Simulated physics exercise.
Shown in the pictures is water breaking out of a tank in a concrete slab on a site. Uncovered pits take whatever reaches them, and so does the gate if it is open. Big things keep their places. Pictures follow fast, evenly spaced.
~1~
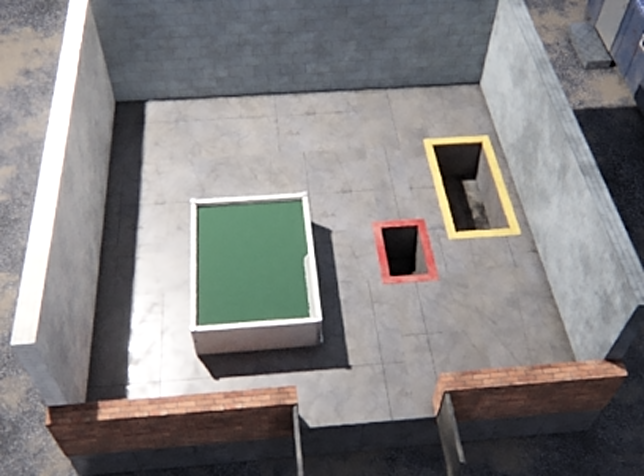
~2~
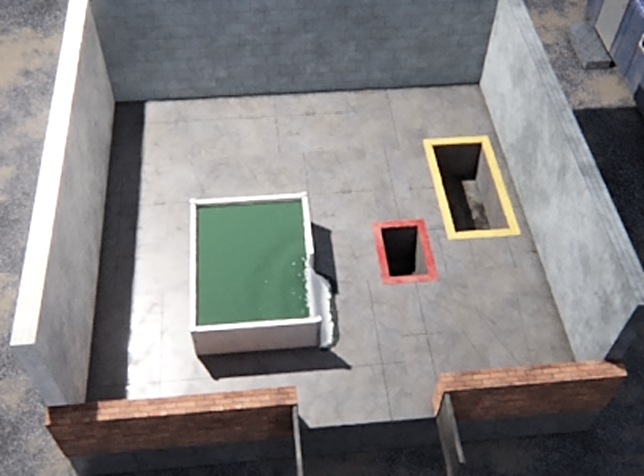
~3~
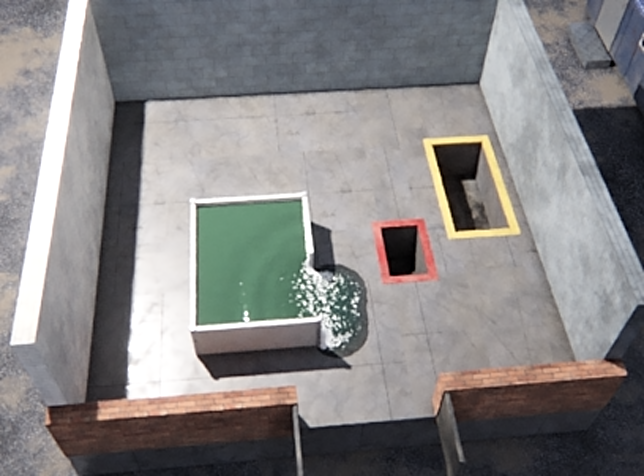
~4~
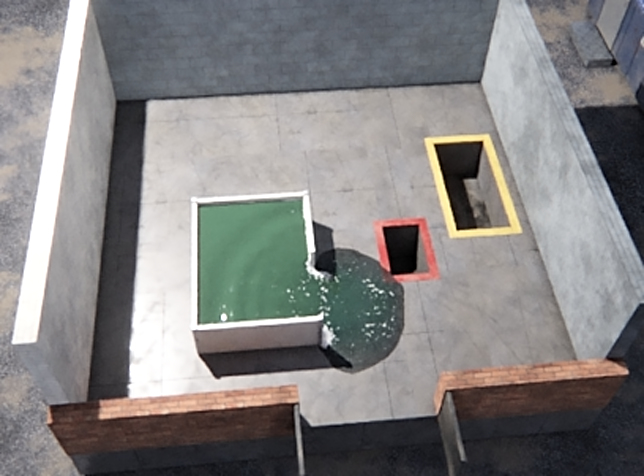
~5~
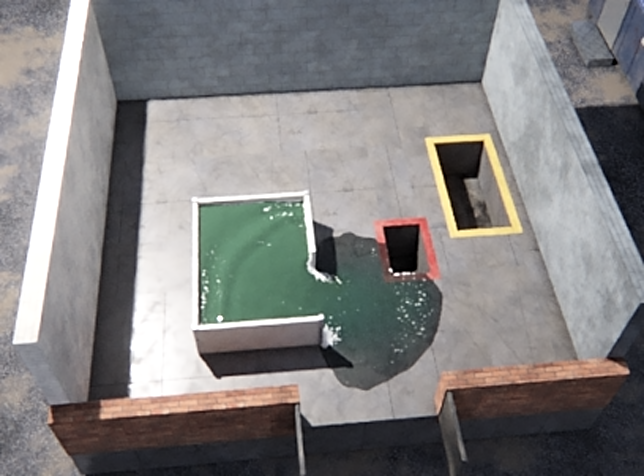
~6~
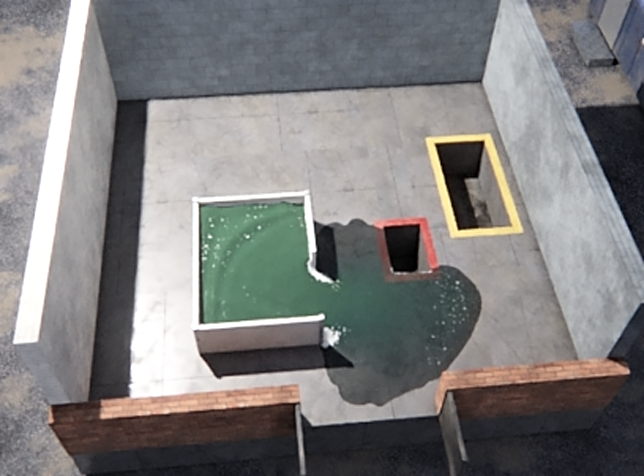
Green water pours through a gap in the tank's right side and spreads across the concrete around the red-edged opening.
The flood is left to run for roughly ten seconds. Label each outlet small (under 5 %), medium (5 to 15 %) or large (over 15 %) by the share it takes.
Labels: Gate: Medium, yellow pit: Large, red pit: Large.
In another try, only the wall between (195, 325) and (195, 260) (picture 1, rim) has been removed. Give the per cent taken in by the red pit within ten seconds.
For red, it comes to 2 percent.
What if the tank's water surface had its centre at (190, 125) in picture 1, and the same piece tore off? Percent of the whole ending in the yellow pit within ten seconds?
I'd put the yellow pit at 45 % of the whole.
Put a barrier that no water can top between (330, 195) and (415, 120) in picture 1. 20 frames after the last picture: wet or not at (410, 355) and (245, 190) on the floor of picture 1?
In turn, the first is submerged and the second spared.
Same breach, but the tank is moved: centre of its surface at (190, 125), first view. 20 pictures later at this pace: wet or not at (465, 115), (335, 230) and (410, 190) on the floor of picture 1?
In turn: Under water, wet, wet.
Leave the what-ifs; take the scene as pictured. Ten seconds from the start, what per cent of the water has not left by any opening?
40 %.
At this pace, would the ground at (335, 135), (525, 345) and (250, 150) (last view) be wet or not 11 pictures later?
Points in order - 1: Unwetted; 2: Inundated; 3: Unwetted.
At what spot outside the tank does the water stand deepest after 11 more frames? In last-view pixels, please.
My finger goes to (560, 375).
A moment on, water covers 20 % of the floor; the gate 0 %, the yellow pit 0 %, the red pit 3 %.
Next, water covers 25 % of the floor; the gate 2 %, the yellow pit 0 %, the red pit 6 %.
Then, water covers 25 % of the floor; the gate 4 %, the yellow pit 4 %, the red pit 10 %.
Later, water covers 30 % of the floor; the gate 7 %, the yellow pit 19 %, the red pit 14 %.
In the end, water covers 30 % of the floor; the gate 11 %, the yellow pit 31 %, the red pit 18 %.
